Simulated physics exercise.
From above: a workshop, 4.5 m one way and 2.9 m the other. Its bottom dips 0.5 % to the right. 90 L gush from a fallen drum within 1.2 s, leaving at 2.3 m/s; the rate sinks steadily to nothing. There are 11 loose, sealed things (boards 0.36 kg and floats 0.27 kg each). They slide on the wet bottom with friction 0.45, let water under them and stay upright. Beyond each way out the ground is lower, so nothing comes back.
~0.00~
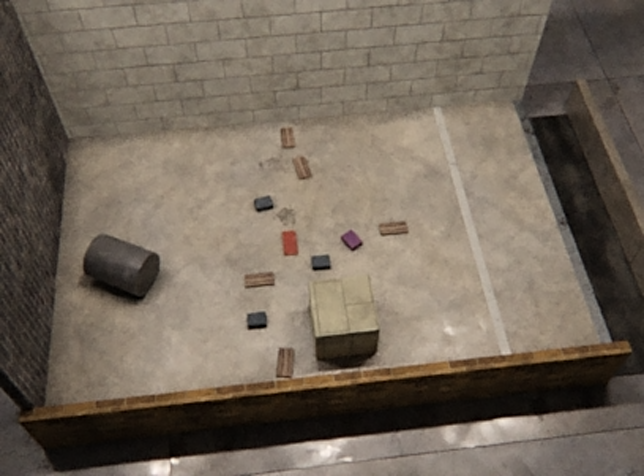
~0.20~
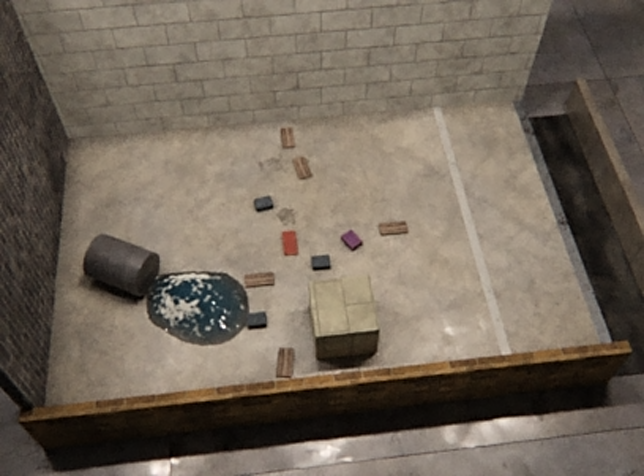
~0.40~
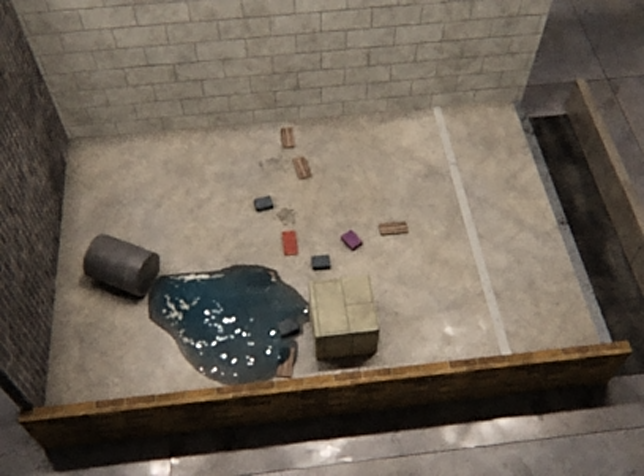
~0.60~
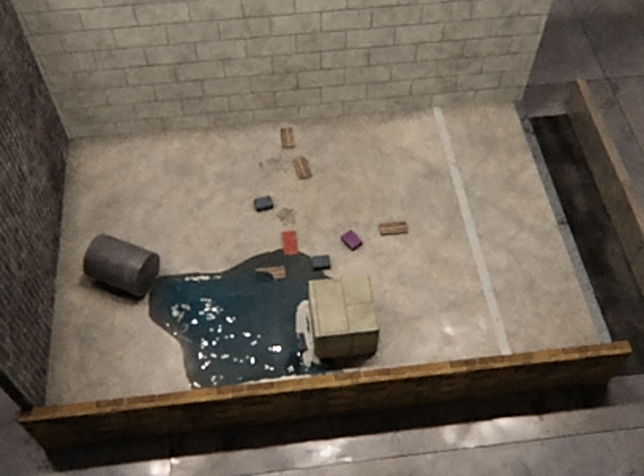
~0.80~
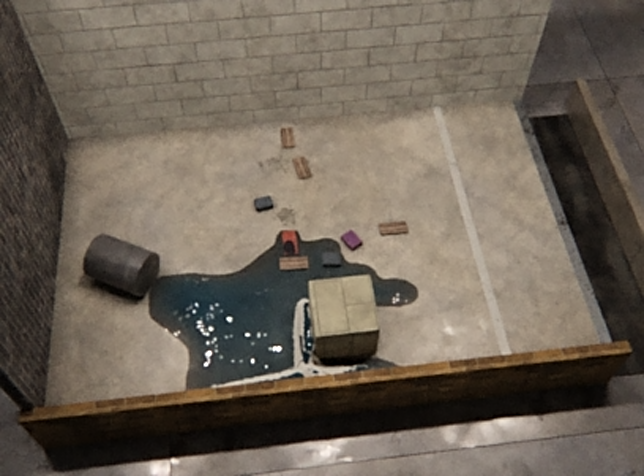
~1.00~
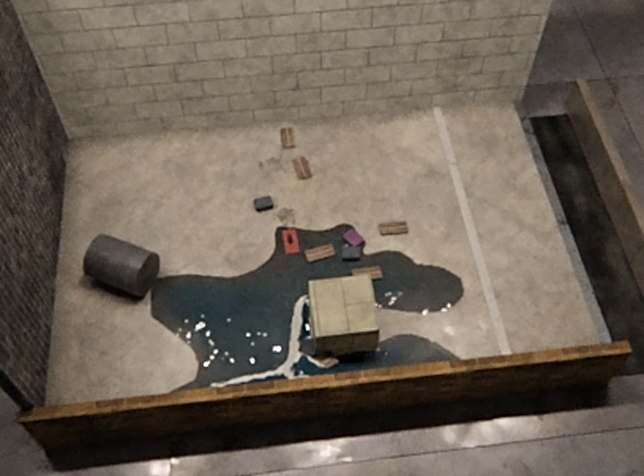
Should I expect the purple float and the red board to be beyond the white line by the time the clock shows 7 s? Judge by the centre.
The purple float falls short, the red board stays short.
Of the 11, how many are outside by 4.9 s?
By then 1.
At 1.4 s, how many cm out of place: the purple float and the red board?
Roughly 30 and 0 cm by then.
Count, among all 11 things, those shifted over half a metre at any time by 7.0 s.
I count 6.
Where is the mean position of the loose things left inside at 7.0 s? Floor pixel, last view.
At about (388, 206).
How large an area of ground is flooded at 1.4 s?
Roughly 3.0 m2.
After 1.4 s the purple float is near (378, 226), 0.3 m from its start, aground; the red board is near (291, 241), 0.0 m from its start, aground; 0 of 11 are over the mark; 4 afloat.
After 3.1 s the purple float is near (396, 202), 0.6 m from its start, aground; the red board is near (291, 241), 0.0 m from its start, aground; 3 of 11 are over the mark; 0 afloat.
After 4.9 s the purple float is near (396, 202), 0.6 m from its start, aground; the red board is near (291, 241), 0.0 m from its start, aground; 4 of 11 are over the mark; 0 afloat.
After 7.0 s the purple float is near (396, 202), 0.6 m from its start, aground; the red board is near (291, 241), 0.0 m from its start, aground; 4 of 11 are over the mark; 0 afloat.
